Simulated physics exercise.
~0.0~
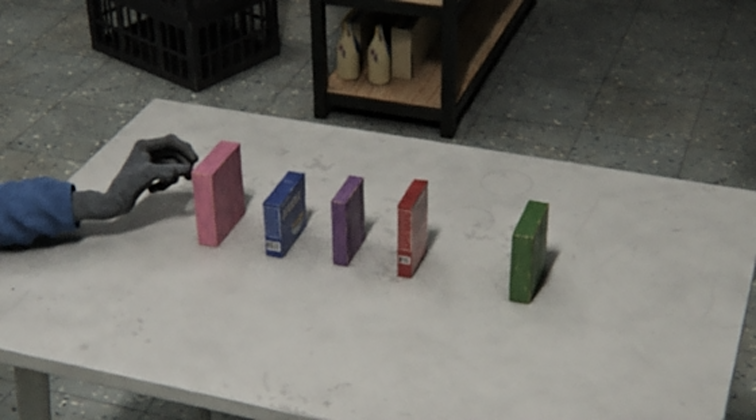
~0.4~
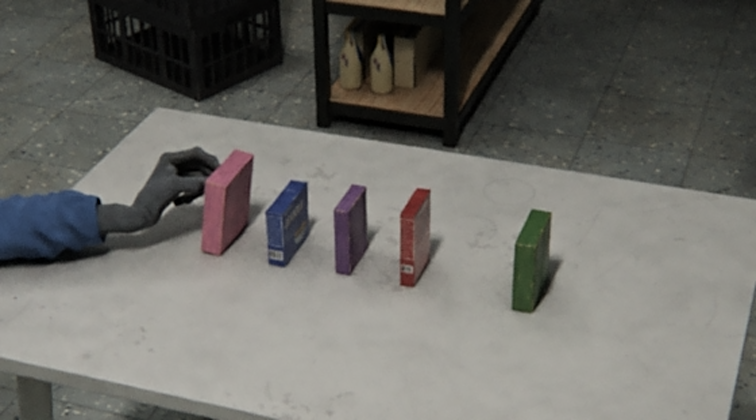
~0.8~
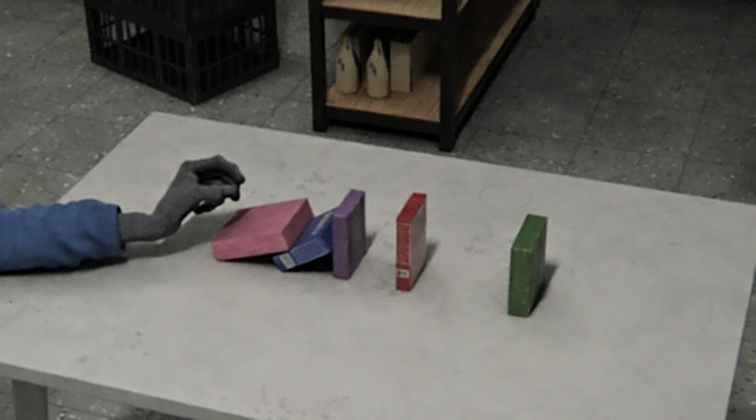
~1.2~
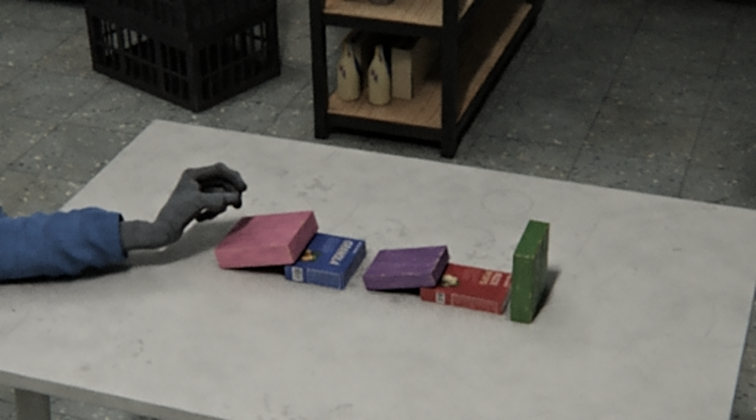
A grey hand in a blue sleeve reaches in from the left over a pale table, seen from above at an angle, with a black crate and a wood-and-black shelf on the tiled floor behind. Five upright pieces stand in a spaced row, pink, blue, purple, red and green from left to right. The hand tips the pink block to the right, and it falls against the blue packet, which leans towards the purple board. The blue packet, purple board and red packet topple. Finally, the hand hovers still, the pink block rests tilted on the blue packet, and only the green board stands.
